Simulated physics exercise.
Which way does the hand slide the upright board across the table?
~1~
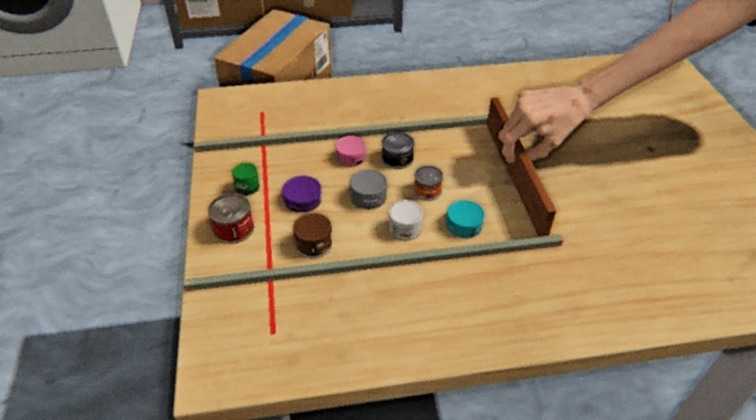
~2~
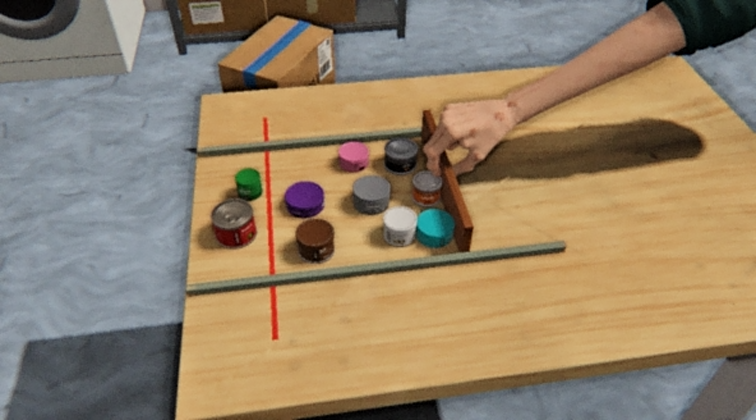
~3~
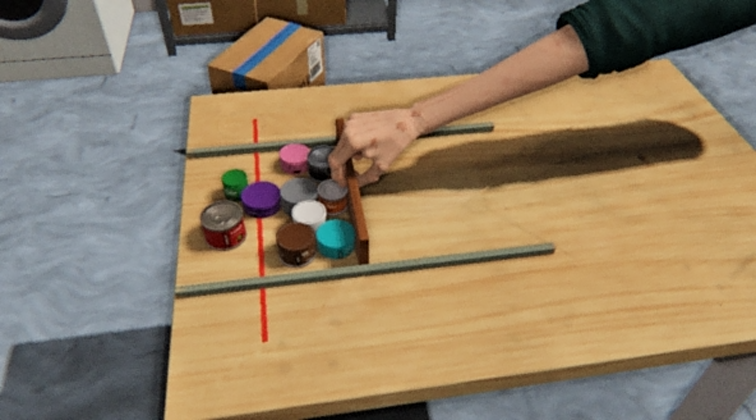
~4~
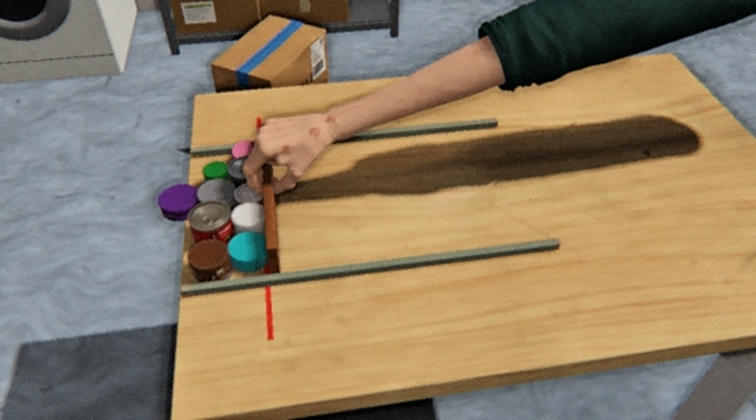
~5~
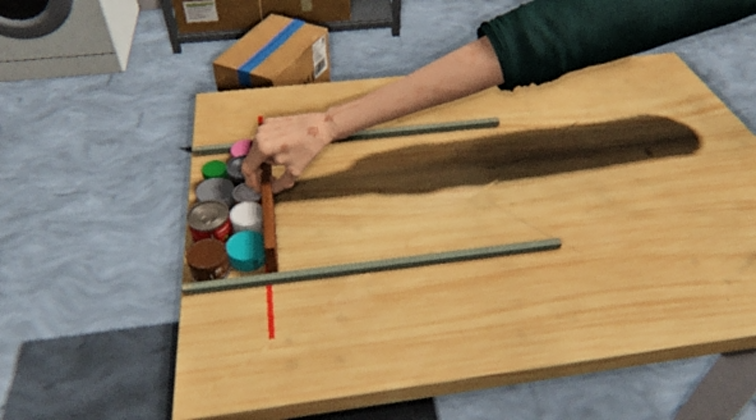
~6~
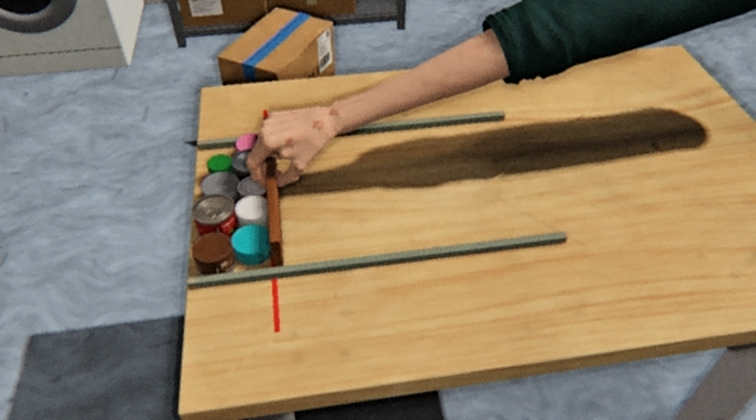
The hand slides the board to the left, pushing the small tubs and tins toward the table's end.
